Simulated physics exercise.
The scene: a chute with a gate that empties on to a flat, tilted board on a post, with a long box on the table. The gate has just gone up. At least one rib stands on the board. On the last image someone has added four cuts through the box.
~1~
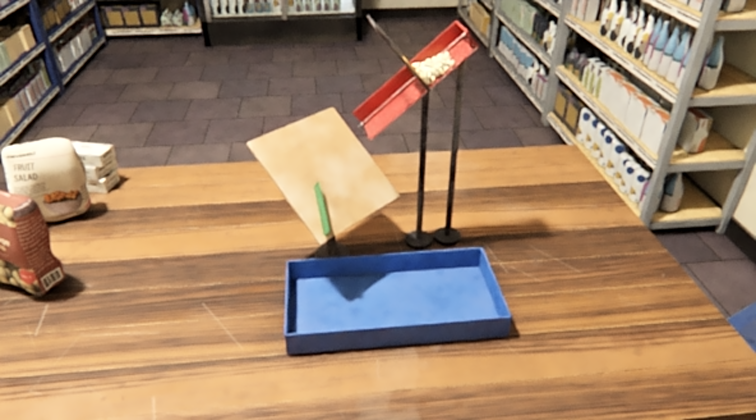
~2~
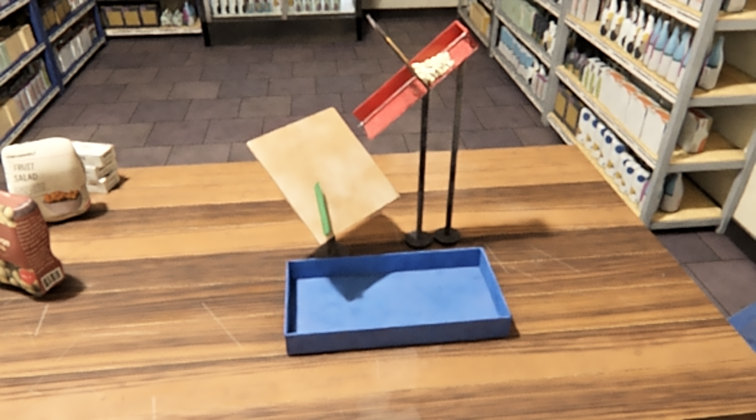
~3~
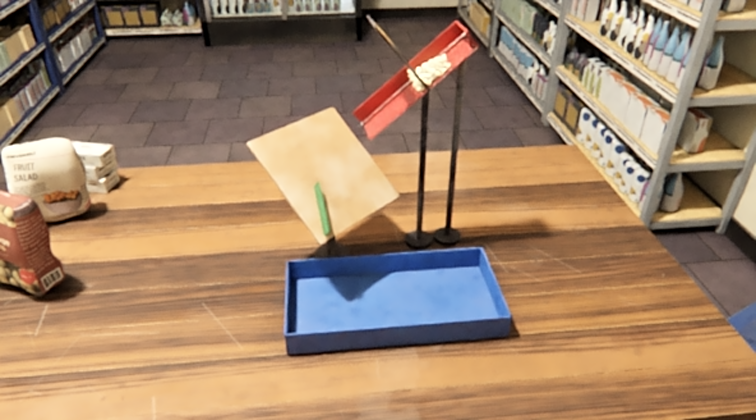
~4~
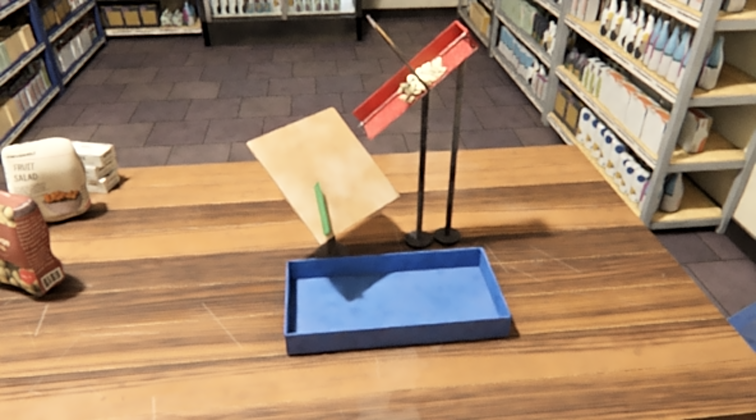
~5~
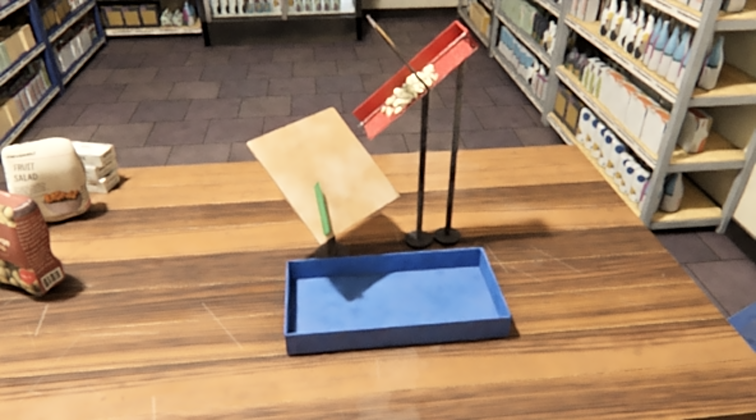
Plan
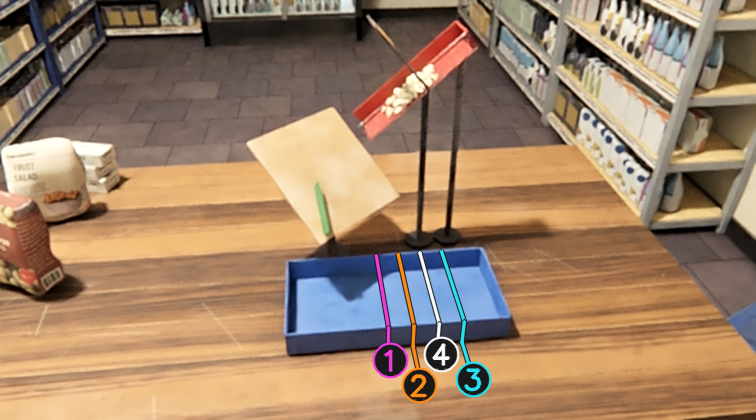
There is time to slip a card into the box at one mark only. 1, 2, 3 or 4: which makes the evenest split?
Choose 1.
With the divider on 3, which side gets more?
More lands on the left.
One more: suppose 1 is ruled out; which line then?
2 it is.
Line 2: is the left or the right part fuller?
Left.
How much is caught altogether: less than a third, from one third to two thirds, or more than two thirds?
It is more than two thirds.
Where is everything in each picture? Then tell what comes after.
Load behind the gate (430, 67), white beans; lip of the chute (368, 133), sloping fairly steeply, in the first frame.
Middle of the board (327, 170), tilted fairly steeply; middle of its low edge (363, 219); of its high edge (292, 124), in the second frame.
Front corners of the box (285, 335) and (511, 316), empty; front of the load (416, 87), in the third frame.
Middle of the load (419, 79); its front (403, 97), roughly a third of the way to the lip; rib from (318, 182) to (329, 231), in the fourth frame.
Middle of the load (413, 90); its front (384, 110), roughly two thirds of the way to the lip, in the fifth frame.
On the marked copy, line 1 crosses the front rim at (388, 326); line 2 crosses the front rim at (413, 324); line 3 crosses the front rim at (464, 320); line 4 crosses the front rim at (439, 322).
With 1, of what is caught, roughly half on the left of the divider, roughly half on the right.
With 2, of what is caught, the larger part on the left of the divider, roughly a quarter on the right.
With 3, of what is caught, every piece on the left of the divider, not one piece on the right.
With 4, of what is caught, almost all on the left of the divider, just a few on the right.
